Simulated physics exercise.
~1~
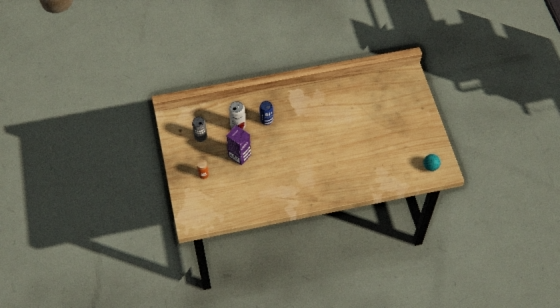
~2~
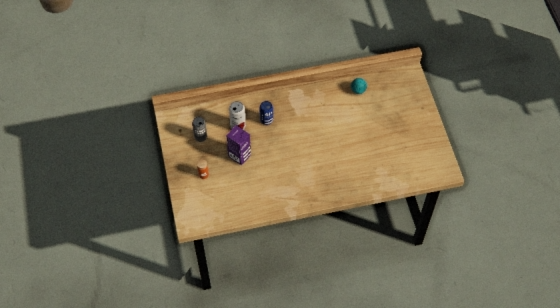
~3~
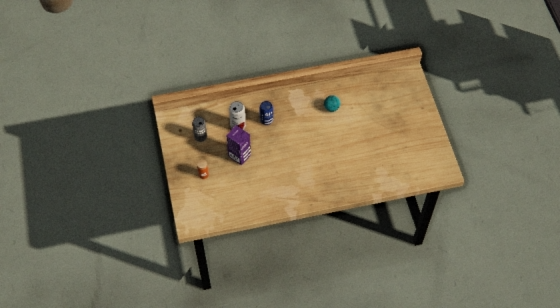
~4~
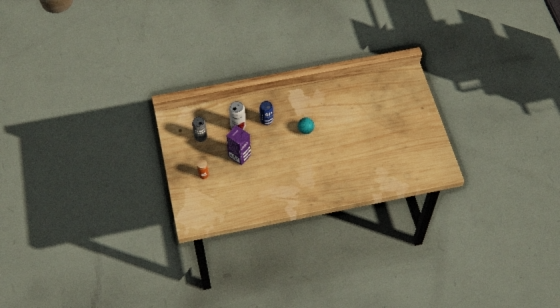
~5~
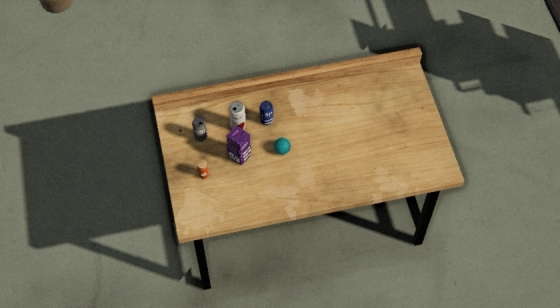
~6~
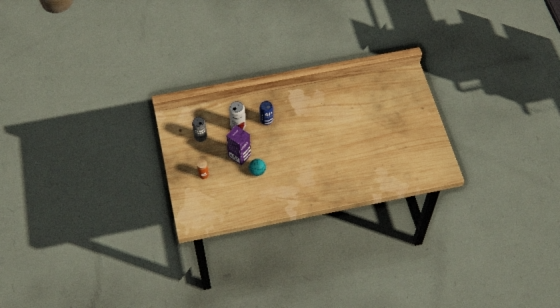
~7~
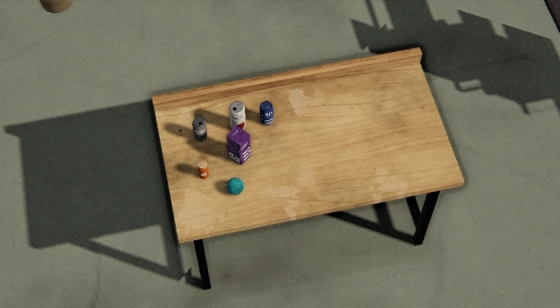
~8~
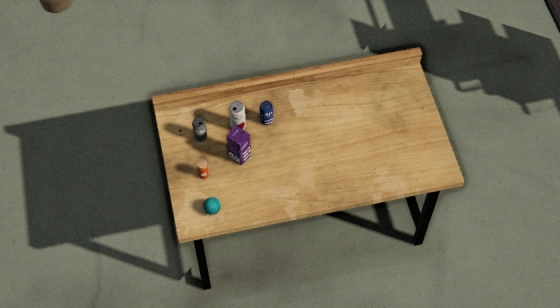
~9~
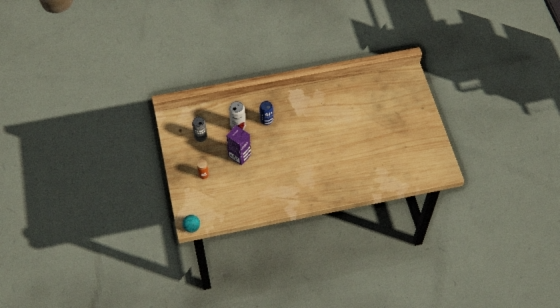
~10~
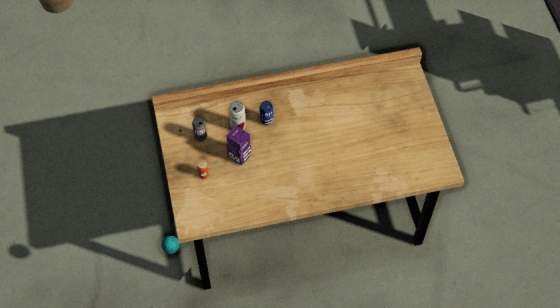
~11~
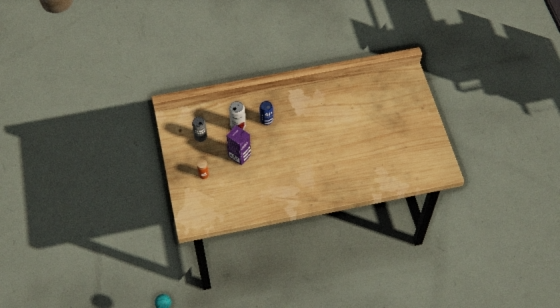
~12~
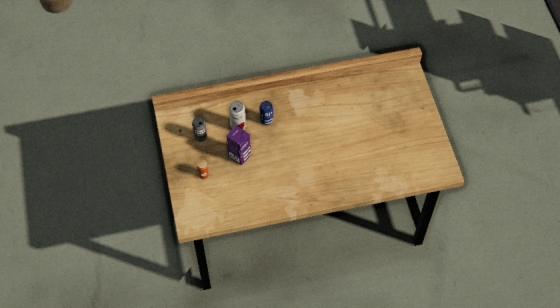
On a wooden table with black legs, set on a grey floor, three cans, a purple carton and a small orange shaker stand grouped toward the left, while a turquoise ball is near the right edge. The ball travels up and left to the raised strip along the far edge. It then heads back down and left, passing below the blue can and close by the purple carton and the shaker. Reaching the near left corner, it drops off the table toward the floor and leaves view. The cans, carton and shaker all remain standing in their places.
